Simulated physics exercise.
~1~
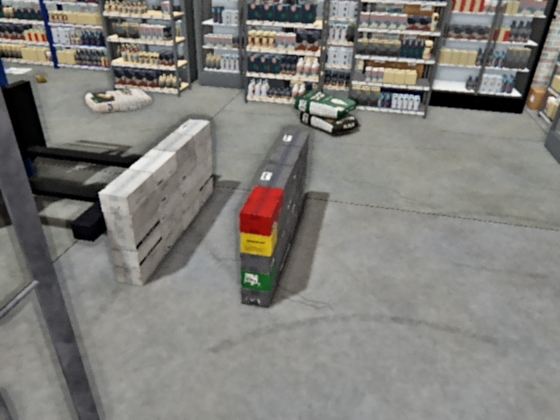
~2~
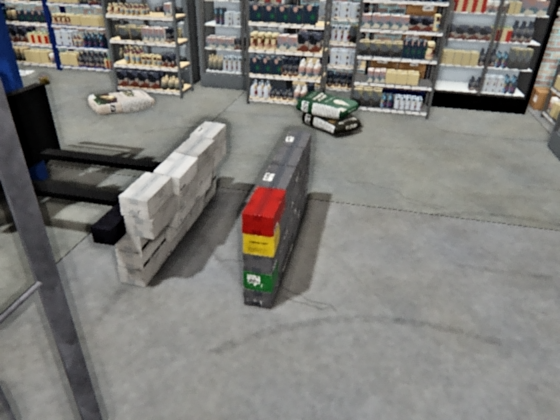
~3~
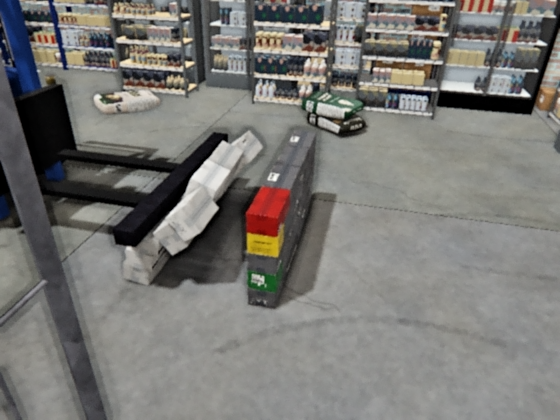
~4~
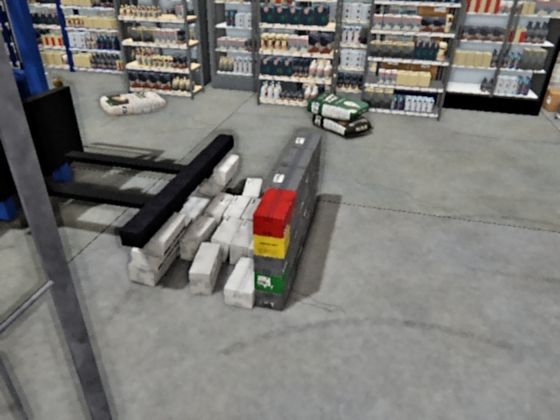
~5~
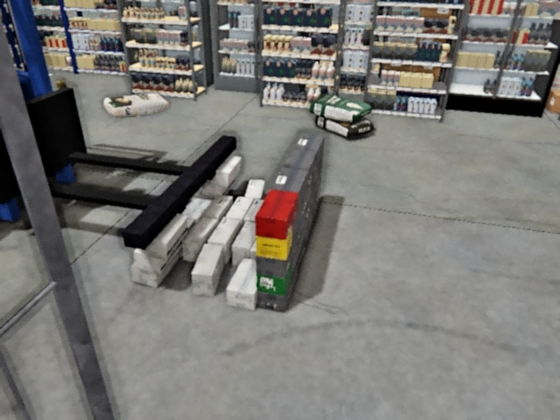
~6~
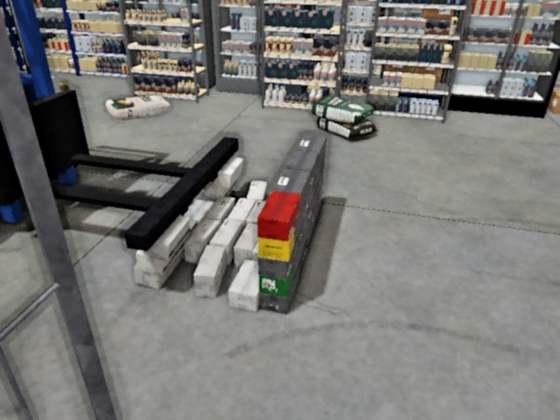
In the video, a dark beam on a lift truck's forks moves right into a thin wall of pale boxes, which tilts and collapses into the aisle, while the neighbouring grey wall with red, yellow and green boxes remains standing as the beam stops.
